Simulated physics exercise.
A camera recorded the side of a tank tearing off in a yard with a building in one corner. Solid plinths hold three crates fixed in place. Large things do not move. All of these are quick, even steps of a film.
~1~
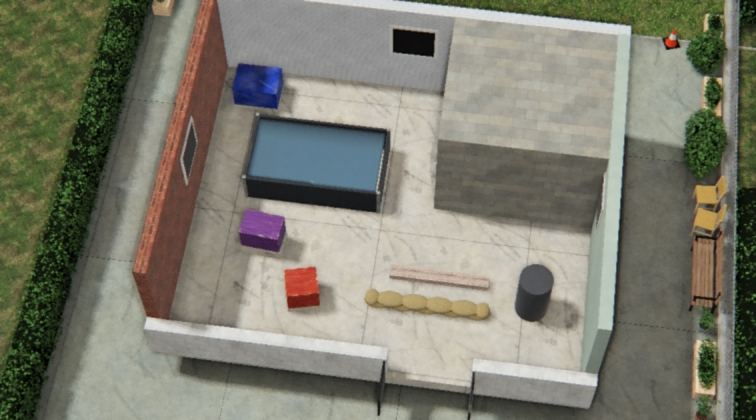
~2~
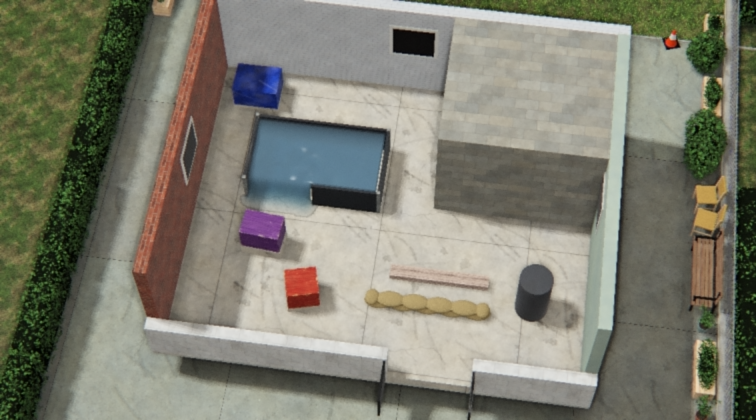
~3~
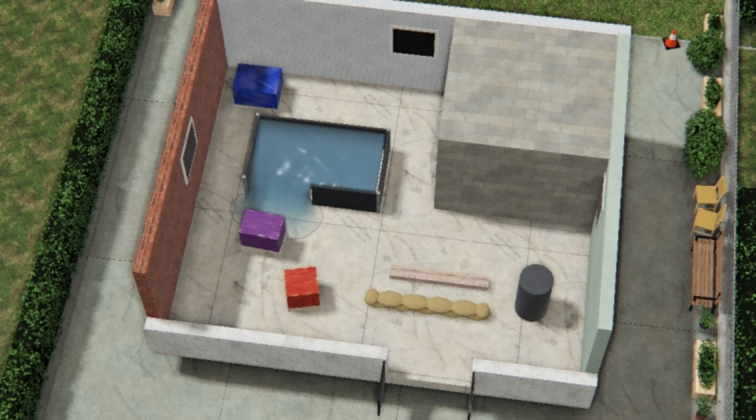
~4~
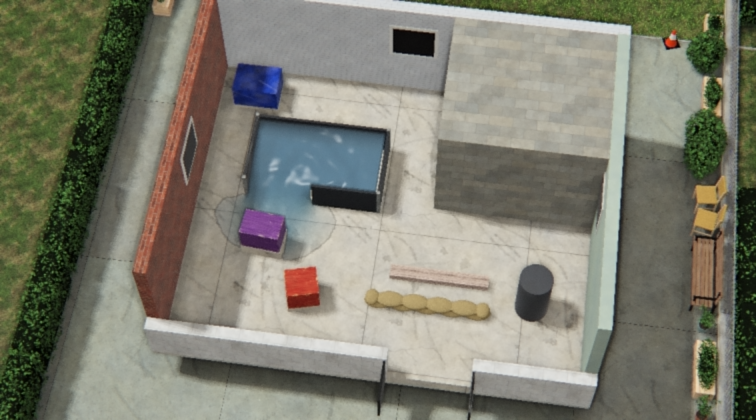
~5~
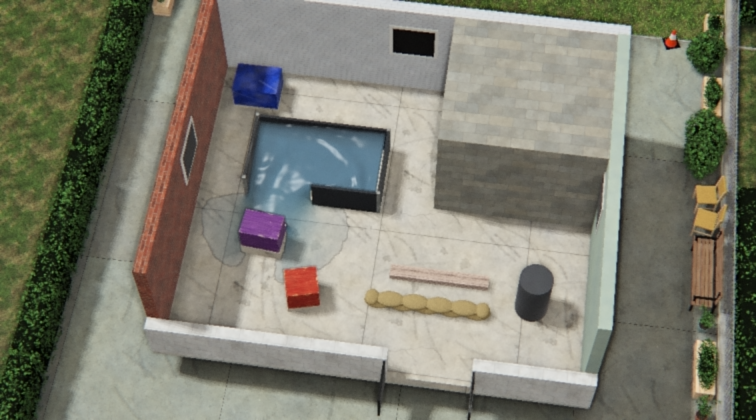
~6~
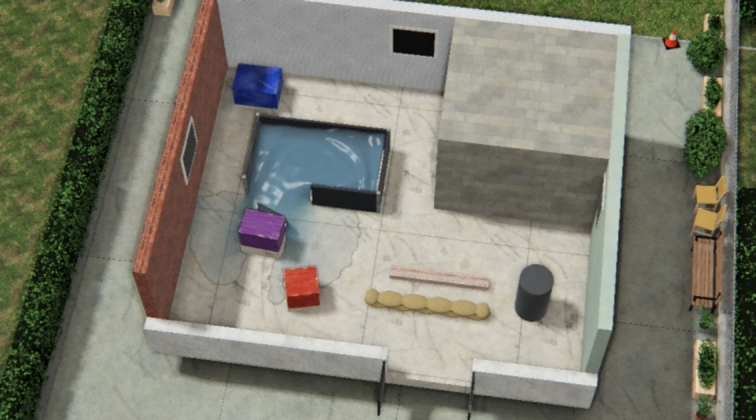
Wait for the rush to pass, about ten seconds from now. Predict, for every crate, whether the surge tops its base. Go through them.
The purple crate is touched by water, the blue crate is touched by water, the red crate is touched by water.
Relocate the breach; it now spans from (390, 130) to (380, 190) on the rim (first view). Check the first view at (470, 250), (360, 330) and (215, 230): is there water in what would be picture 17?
Drenched; spared; spared.
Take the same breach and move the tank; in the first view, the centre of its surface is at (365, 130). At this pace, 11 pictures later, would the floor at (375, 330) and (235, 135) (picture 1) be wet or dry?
The first spot is wetted, while the second is not reached.
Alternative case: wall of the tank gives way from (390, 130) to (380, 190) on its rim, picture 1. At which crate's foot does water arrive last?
My pick is the purple crate.
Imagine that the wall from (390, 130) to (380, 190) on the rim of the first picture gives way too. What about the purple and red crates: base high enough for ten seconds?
I expect purple remains untouched while red goes wet.
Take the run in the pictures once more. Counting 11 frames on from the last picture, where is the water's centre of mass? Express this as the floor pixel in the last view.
I'd mark it close to (291, 215).
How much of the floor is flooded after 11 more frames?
That works out to some 40 in a hundred.
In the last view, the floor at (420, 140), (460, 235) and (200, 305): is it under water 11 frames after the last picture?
Status per point, in sequence: Unwetted, then unwetted, then waterlogged.
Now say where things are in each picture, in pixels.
The first picture shows the water tank at (317, 156) is whole and still.
In the second picture, the front is at (245, 200), out from the gap at (280, 193).
In the third picture, the front is at (234, 209), out from the gap at (280, 194).
In the fourth picture, the front is at (291, 256), out from the gap at (280, 194).
In the fifth picture, water pours out at (280, 194) and has run to a hidden place.
In the sixth picture, water pours out at (280, 194) and has run to (277, 295).
A moment on, water covers 20 % of the floor; the purple crate water round its plinth, the blue crate not reached, the red crate water round its plinth.
Next, water covers 40 % of the floor; the purple crate water round its plinth, the blue crate not reached, the red crate water round its plinth.
Then, water covers 65 % of the floor; the purple crate water round its plinth, the blue crate water round its plinth, the red crate water round its plinth.
Later, water covers 85 % of the floor; the purple crate water round its plinth, the blue crate water round its plinth, the red crate water round its plinth.
In the end, water covers 90 % of the floor; the purple crate was topped, the blue crate was topped, the red crate was topped.
